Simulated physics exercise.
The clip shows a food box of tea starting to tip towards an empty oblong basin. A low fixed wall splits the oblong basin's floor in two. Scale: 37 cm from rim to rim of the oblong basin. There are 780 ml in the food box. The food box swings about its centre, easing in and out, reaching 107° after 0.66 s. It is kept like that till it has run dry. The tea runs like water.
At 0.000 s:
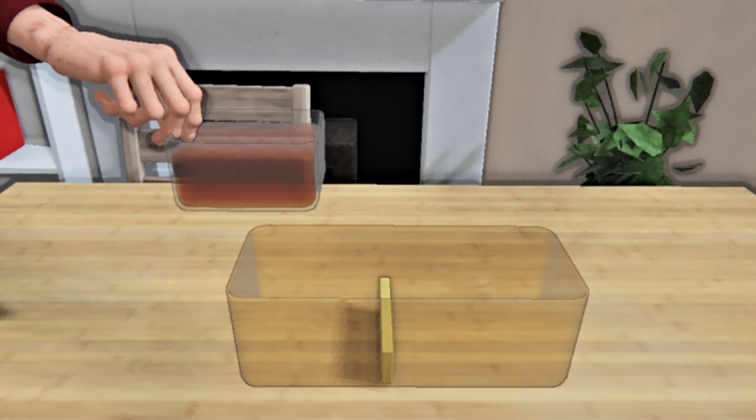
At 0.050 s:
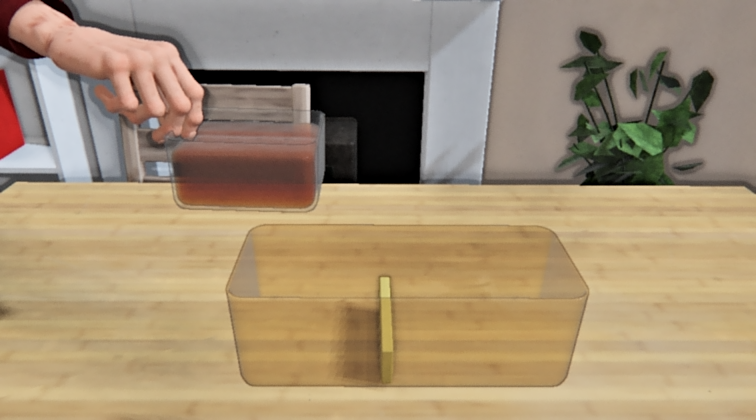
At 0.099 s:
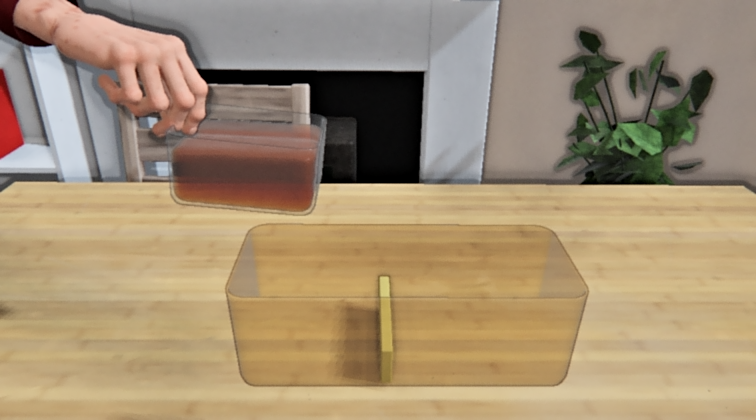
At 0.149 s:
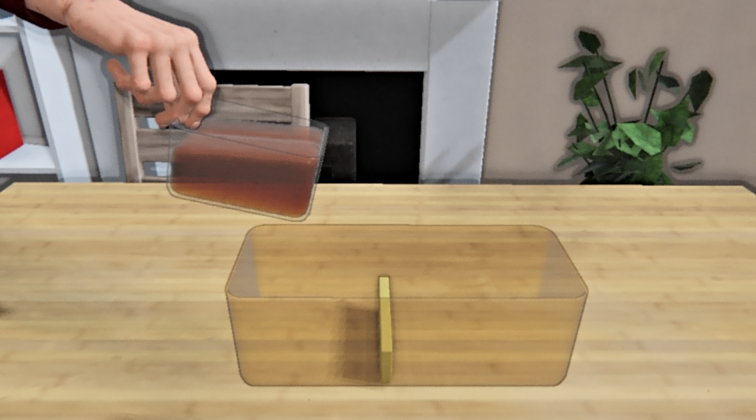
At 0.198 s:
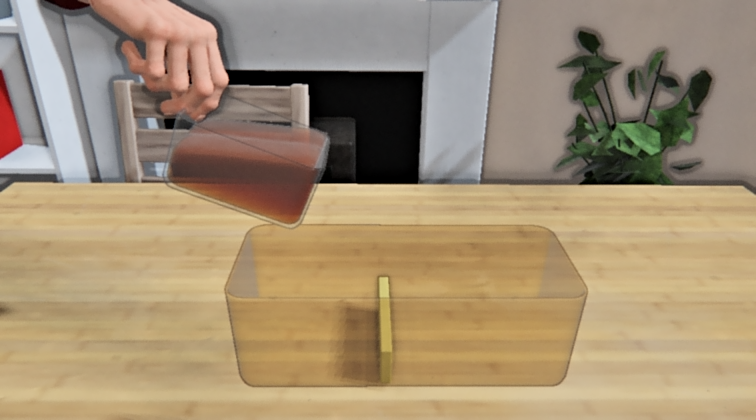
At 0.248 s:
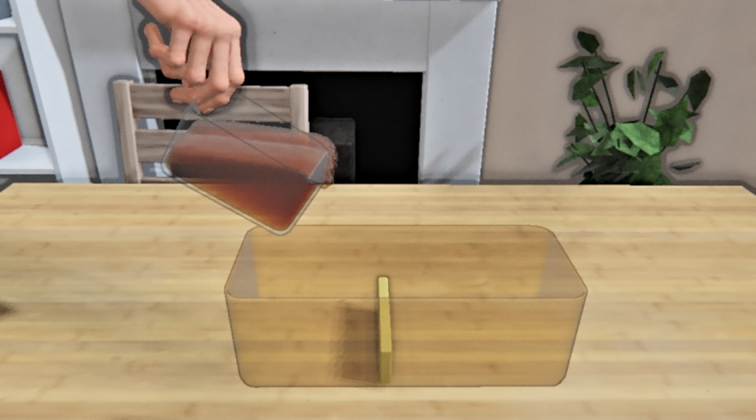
The video shows a hand above a clear food box of reddish-brown tea, which starts level and tilts increasingly down to the right above a wooden table, where an empty, transparent oblong basin with a low upright divider stays still.
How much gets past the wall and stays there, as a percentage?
The far part has some 36 per cent.
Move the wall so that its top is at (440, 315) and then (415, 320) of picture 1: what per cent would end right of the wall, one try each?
In turn about 10 and 15 per cent.
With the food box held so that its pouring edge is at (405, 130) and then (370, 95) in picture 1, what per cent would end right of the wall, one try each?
First 90, then 75 per cent.
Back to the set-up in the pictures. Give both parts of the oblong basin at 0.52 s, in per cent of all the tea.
Left about 24, right about 24.
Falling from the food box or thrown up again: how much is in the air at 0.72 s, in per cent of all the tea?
Some 4 per cent.
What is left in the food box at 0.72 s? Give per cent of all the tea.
Near 4 in a hundred.
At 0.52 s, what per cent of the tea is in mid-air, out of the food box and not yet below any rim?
Near 34 in a hundred.
After 0.52 s the tilt is 96° and 19 per cent is still to pour, 23 is left of the wall and 24 right of it.
After 0.72 s the tilt is 107° and 4 per cent is still to pour, 57 is left of the wall and 35 right of it.
After 0.93 s the tilt is 107° and 0 per cent is still to pour, 60 is left of the wall and 36 right of it.
After 1.16 s the tilt is 107° and 0 per cent is still to pour, 61 is left of the wall and 36 right of it.
In the end 61 per cent lies left of the wall, 36 right of it and 3 outside.
